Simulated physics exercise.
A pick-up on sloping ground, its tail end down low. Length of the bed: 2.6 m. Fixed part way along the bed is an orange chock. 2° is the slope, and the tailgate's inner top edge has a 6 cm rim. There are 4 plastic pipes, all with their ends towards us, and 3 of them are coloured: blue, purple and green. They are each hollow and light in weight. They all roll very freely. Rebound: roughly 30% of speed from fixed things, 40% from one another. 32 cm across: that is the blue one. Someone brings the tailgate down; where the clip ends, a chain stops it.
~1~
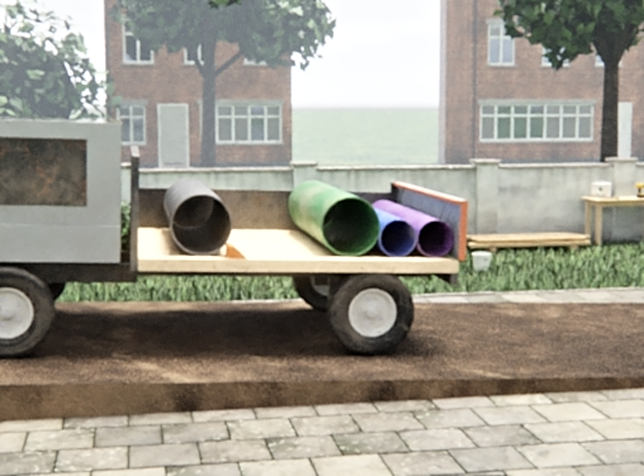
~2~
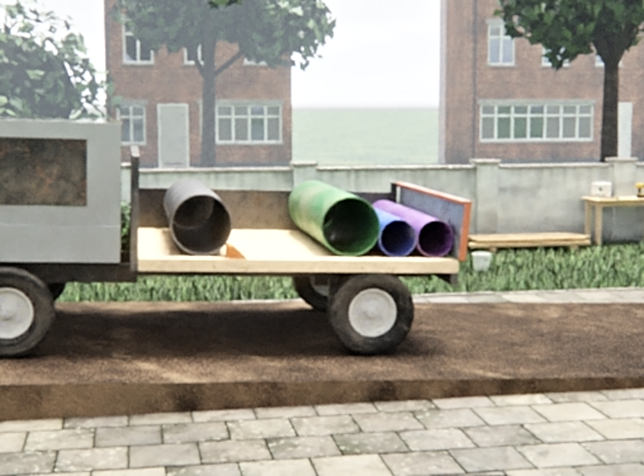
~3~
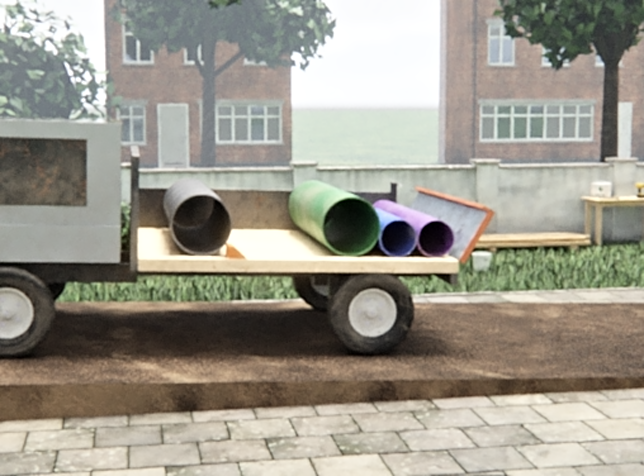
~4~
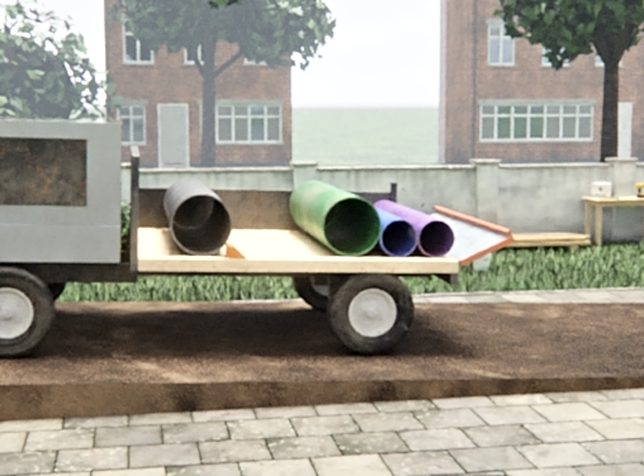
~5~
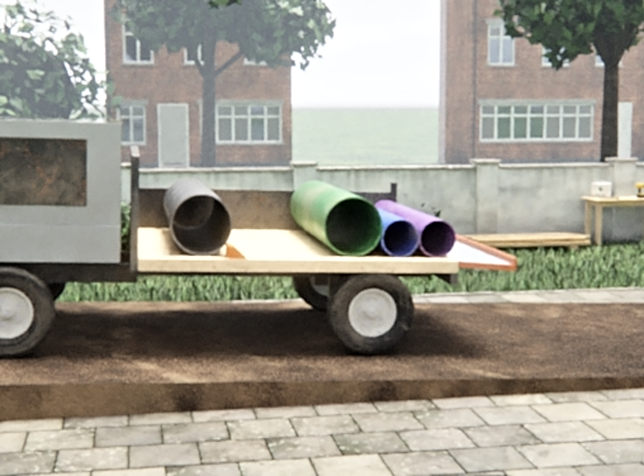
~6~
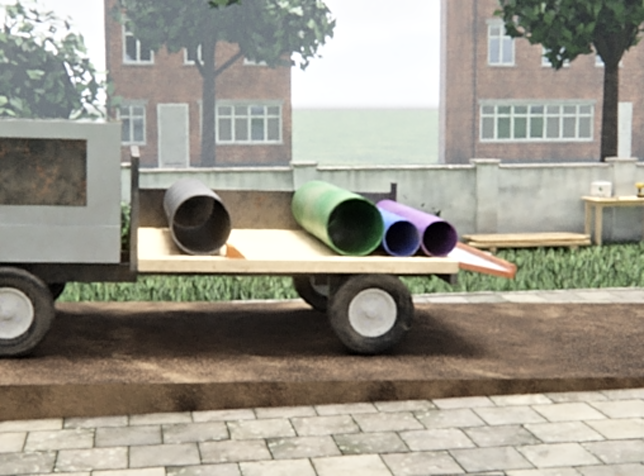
On a brown dirt strip between a paved walkway and a low wall with brick buildings and trees behind, a grey pick-up is seen side-on from a still viewpoint. Its bed carries a dark grey pipe near the cab and green, blue and purple pipes toward the right end. The orange-edged tailgate swings down to the right, dipping just below level, while the coloured pipes shift very slightly right.
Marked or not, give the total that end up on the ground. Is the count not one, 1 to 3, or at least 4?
The count is 1 to 3.
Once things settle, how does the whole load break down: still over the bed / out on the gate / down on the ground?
Counts in the order asked: 1, 0, 3.
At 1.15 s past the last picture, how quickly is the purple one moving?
I'd put it near 0.3 m/s.
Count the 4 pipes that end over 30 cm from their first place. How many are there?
If you add them all up, you get 3.
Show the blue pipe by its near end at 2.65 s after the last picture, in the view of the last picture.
Around pixel (477, 243).
Another 1.1 s on from the last picture, blue is on the bed, 30 cm short of the hinge, rolling right; purple is on the gate, 5 cm past the hinge, rolling right; green is on the bed, 70 cm short of the hinge, rolling right; 0 of 4 are out.
Another 2.6 s on from the last picture, blue is on the gate, 20 cm past the hinge, rolling right; purple is out on the ground; green is on the bed, 25 cm short of the hinge, rolling right; 1 of 4 is out.
Another 4.4 s on from the last picture, blue is out on the ground; purple is out on the ground; green is dropping off the gate; 3 of 4 are out.
In the end (7.7 s after the last picture), blue is off the vehicle; purple is off the vehicle; green is off the vehicle; 3 of 4 are out.
